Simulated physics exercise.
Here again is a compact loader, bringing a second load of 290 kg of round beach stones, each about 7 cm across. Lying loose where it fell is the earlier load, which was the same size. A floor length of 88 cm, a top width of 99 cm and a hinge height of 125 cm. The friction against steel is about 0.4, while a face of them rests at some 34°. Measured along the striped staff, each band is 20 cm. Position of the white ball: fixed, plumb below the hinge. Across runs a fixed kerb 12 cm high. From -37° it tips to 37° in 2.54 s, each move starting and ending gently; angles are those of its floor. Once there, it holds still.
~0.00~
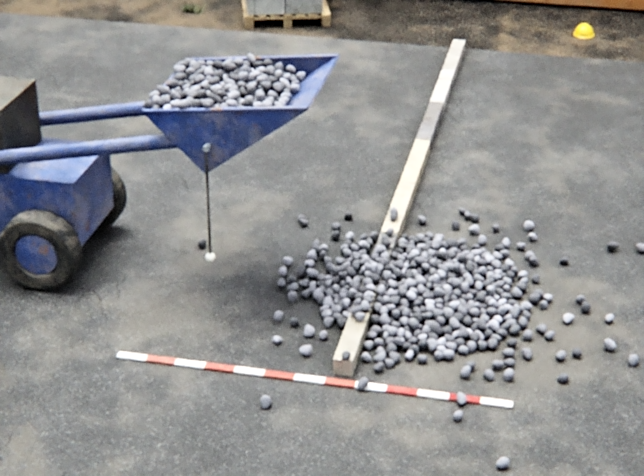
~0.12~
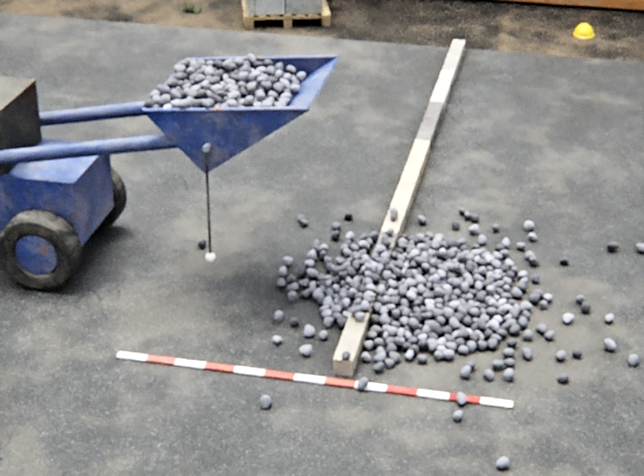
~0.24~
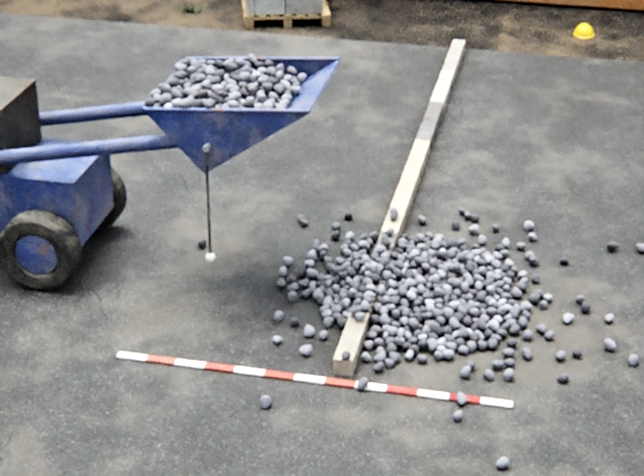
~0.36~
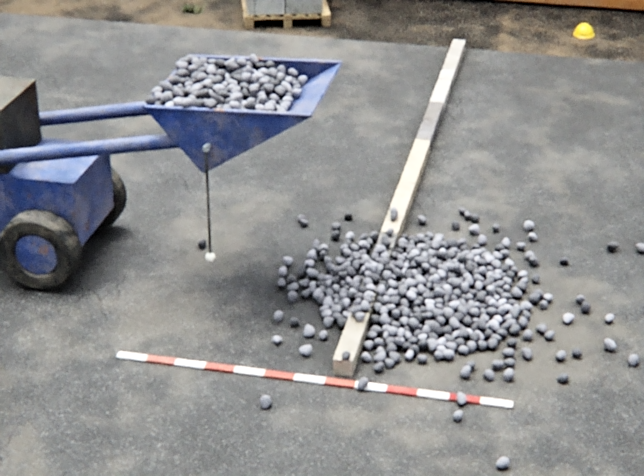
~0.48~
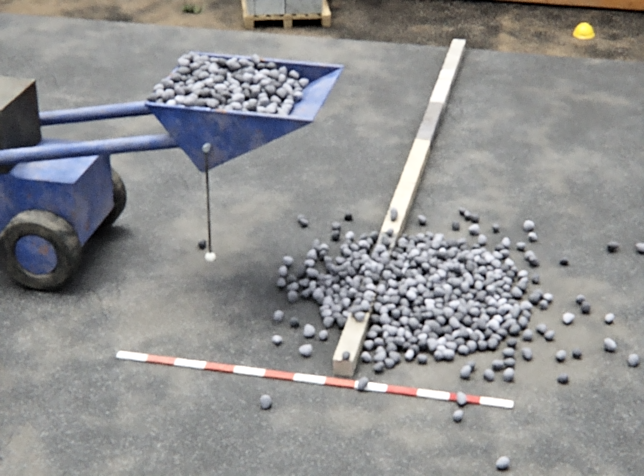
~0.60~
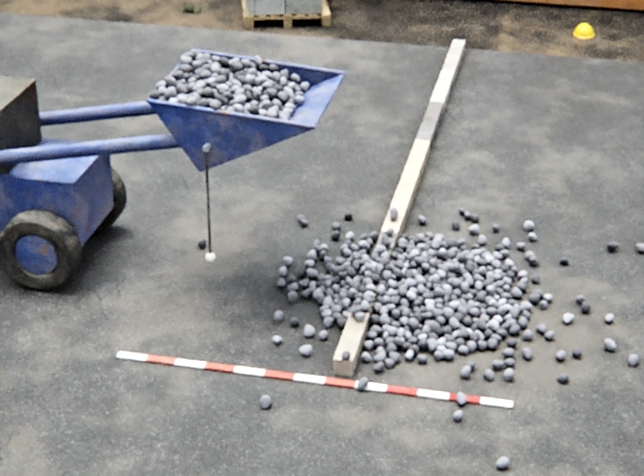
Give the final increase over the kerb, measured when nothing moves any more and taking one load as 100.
Close to 32 parts in a hundred.
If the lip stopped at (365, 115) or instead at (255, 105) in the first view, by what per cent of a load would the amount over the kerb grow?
Near 90 in a hundred, then near 0 in a hundred.
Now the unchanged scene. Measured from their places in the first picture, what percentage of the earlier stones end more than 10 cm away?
Some 10 percent, give or take.
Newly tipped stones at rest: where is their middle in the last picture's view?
Their middle rests near (355, 270).
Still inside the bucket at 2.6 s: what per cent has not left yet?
About 10 percent.
After 1.9 s the floor is at 25°; in per cent of one load, 88 in the bucket, 34 on this side of the kerb, 77 over the kerb; the foremost stones are at (637, 301).
After 2.6 s the floor is at 37°; in per cent of one load, 8 in the bucket, 95 on this side of the kerb, 97 over the kerb; the foremost stones are at (637, 301).
After 3.0 s the floor is at 37°; in per cent of one load, 0 in the bucket, 92 on this side of the kerb, 108 over the kerb; the foremost stones are at (637, 301).
After 5.4 s the floor is at 37°; in per cent of one load, 0 in the bucket, 91 on this side of the kerb, 109 over the kerb; the foremost stones are at (637, 301). Net gain over the kerb, 32.
